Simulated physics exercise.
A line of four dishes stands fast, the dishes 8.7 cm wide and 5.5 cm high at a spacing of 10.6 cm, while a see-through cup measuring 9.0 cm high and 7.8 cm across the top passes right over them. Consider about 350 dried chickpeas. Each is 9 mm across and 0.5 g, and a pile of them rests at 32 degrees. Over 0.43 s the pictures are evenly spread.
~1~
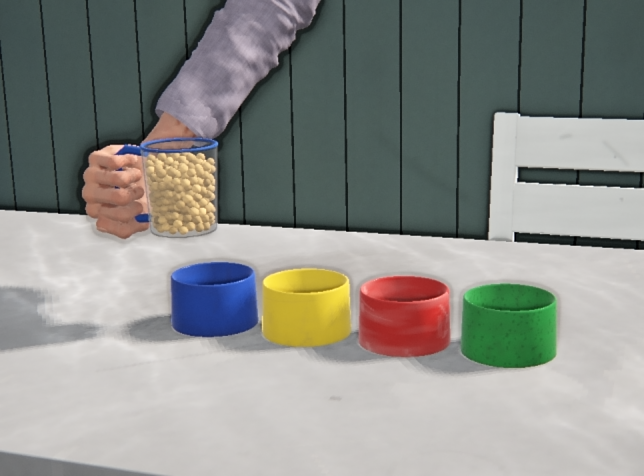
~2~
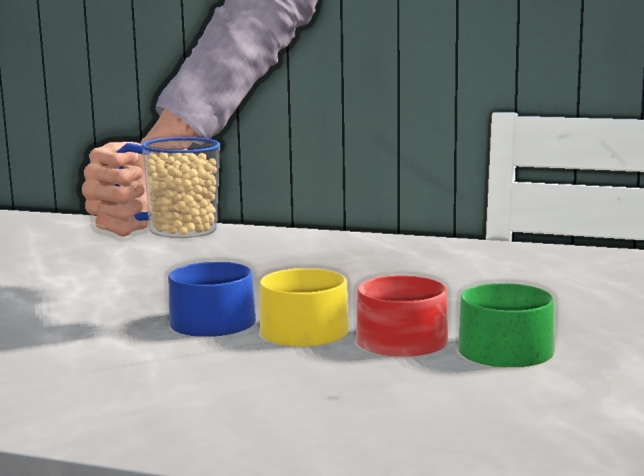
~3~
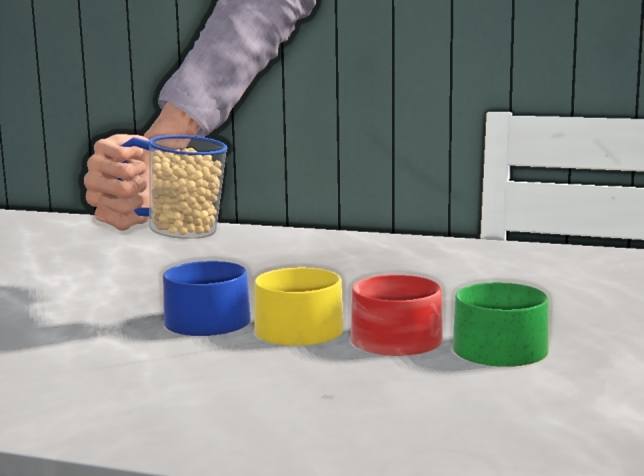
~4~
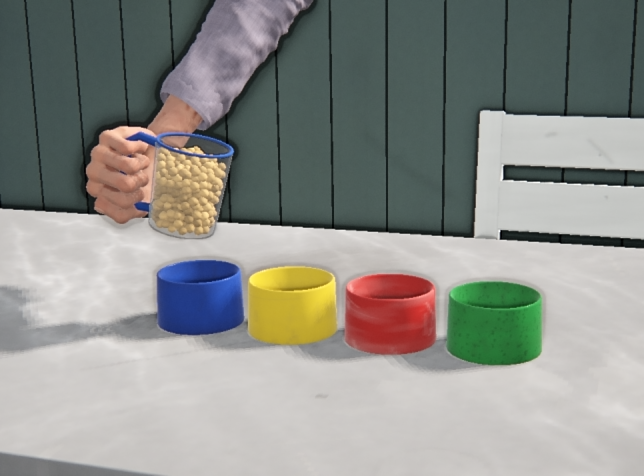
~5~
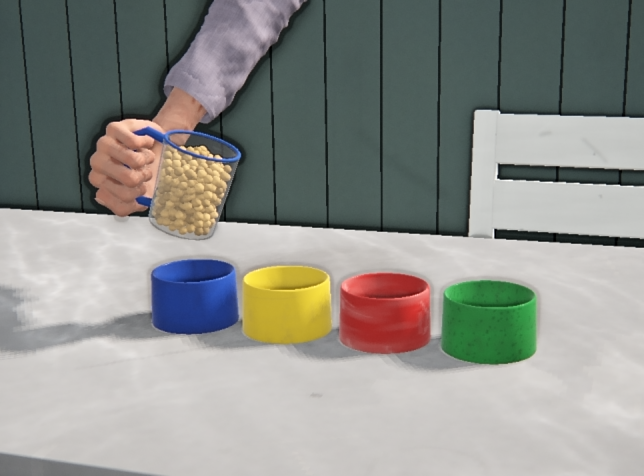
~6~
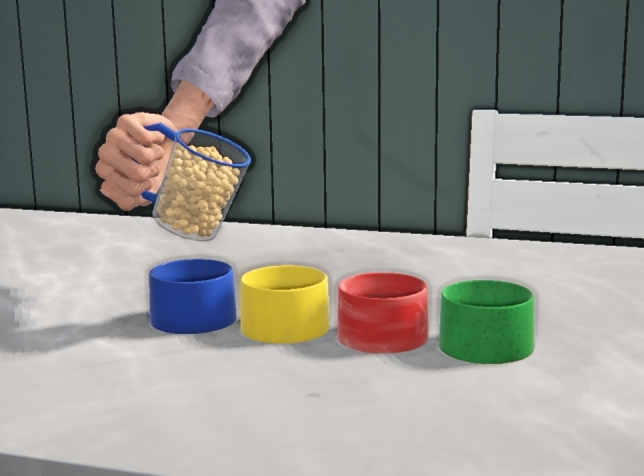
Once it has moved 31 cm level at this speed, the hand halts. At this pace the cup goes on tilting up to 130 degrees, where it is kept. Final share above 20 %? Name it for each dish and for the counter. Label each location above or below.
Labels - red: Above, blue: Below, green: Below, yellow: Below, counter: Above.
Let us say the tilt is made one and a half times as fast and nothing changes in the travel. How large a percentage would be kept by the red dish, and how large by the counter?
It would be red 70 and counter 30.
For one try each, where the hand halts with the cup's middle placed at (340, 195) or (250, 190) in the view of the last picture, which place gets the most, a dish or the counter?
Try 1 - red; try 2 - yellow.
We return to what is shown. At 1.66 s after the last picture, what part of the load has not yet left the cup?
5 %.
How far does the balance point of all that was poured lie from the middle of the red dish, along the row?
About 4 cm to its right-hand side.
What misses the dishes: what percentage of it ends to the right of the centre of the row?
Roughly 100 %.
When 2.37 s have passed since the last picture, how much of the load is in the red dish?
Some 50 in a hundred by then.
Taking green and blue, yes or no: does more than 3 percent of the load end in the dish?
Green: True, blue: False.
Then, 1.00 s after the last picture, tilt 89 degrees; cup holds 95 %, red 5 %.
Then, 1.66 s after the last picture, tilt 130 degrees; cup holds 5 %, red 55 %, green 5 %.
Then, 2.37 s after the last picture, tilt 130 degrees; cup holds 0 %, red 50 %, green 10 %.
In the end, red 50 %, blue 0 %, green 10 %, yellow 0 %, counter 40 %.
